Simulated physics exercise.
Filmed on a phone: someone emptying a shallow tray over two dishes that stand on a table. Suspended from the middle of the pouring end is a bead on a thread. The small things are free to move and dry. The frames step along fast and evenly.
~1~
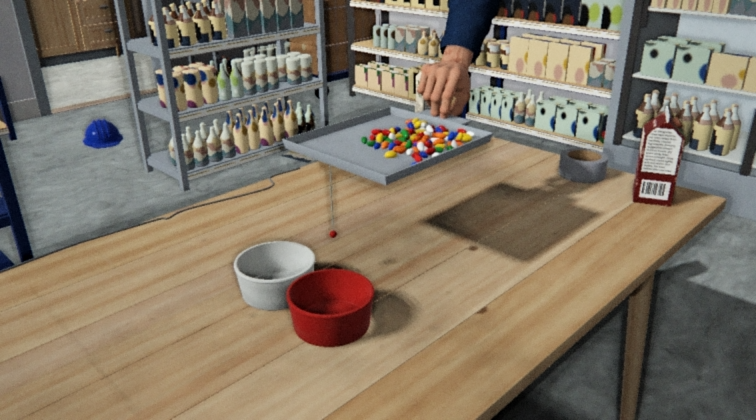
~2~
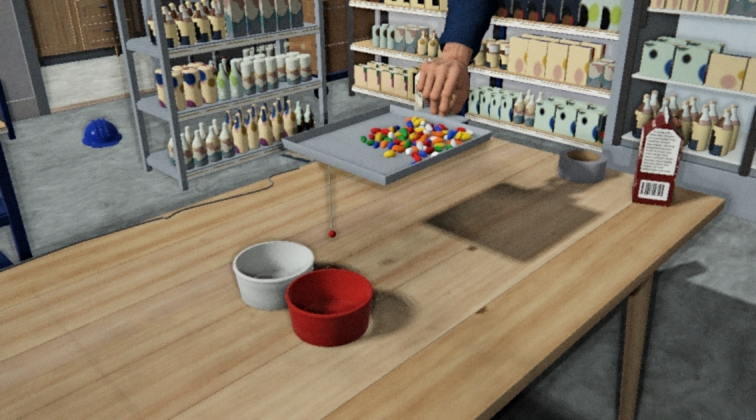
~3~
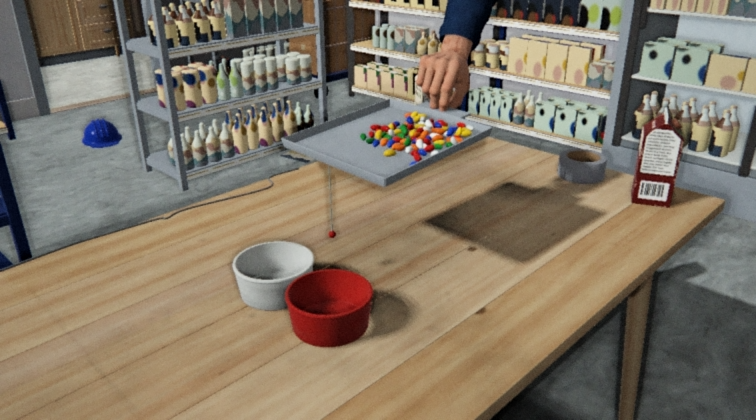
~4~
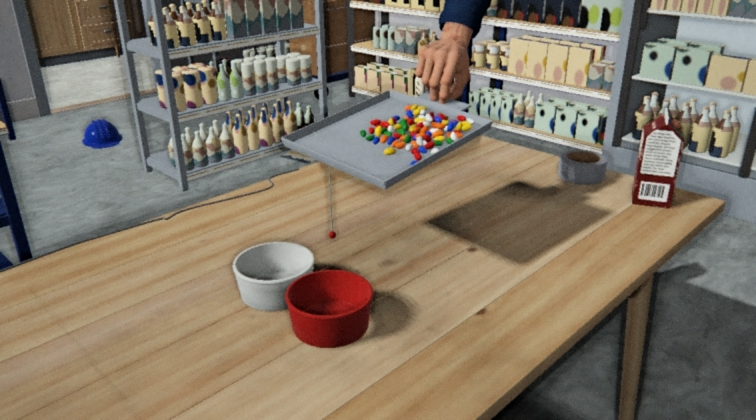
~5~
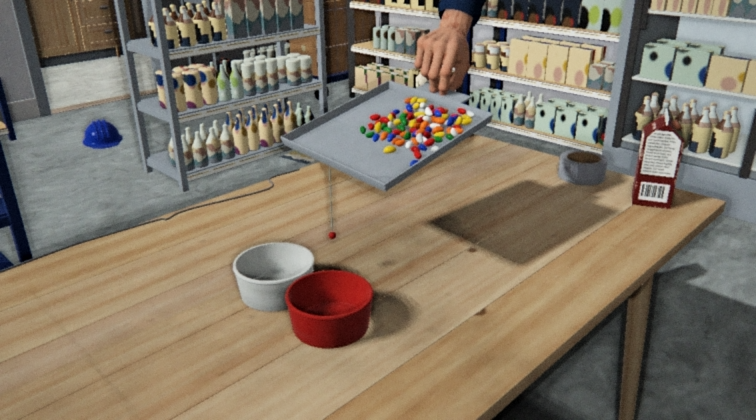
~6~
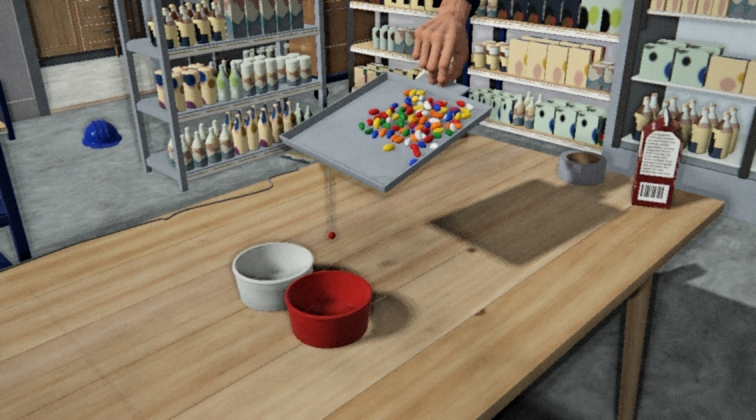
A shallow gray tray of colorful jelly beans started out level above a wooden table, then a hand gradually raised its far end, tilting it toward the front, while the white and red dishes stayed still.
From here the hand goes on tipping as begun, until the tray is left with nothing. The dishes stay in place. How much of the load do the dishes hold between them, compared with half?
Between them the dishes hold less than half of the load.
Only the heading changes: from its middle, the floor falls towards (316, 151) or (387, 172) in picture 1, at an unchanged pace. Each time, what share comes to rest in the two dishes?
Respectively 0 % and 0 %.
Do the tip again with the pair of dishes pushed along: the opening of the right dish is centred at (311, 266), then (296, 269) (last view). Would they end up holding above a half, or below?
With the first shift the pair saves less than a half; with the second, less than a half.
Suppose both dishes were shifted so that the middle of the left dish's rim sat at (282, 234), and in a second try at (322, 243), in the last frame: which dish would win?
Try 1: The dish to the right; try 2: The dish to the right.
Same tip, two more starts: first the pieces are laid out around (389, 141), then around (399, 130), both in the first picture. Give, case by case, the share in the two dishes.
40 and 20 per cent.
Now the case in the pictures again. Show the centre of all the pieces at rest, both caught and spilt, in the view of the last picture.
It settles centred around (365, 299).
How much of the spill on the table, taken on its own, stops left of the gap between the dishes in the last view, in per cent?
0 per cent, roughly.
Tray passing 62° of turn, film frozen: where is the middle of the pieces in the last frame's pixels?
(377, 157).
Soon after the last picture, tray tipped steeply; nearly all on the tray; a stray few in the right dish; a stray few outside both; a small part in the air.
A little later, tray tipped past a quarter turn; about half on the tray; a stray few in the right dish; a stray few in the left dish; a small part outside both; about a third in the air.
Later still, tray tipped past a quarter turn; a small part in the right dish; a stray few in the left dish; most outside both.
At rest, tray tipped past a quarter turn; a small part in the right dish; a stray few in the left dish; most outside both.
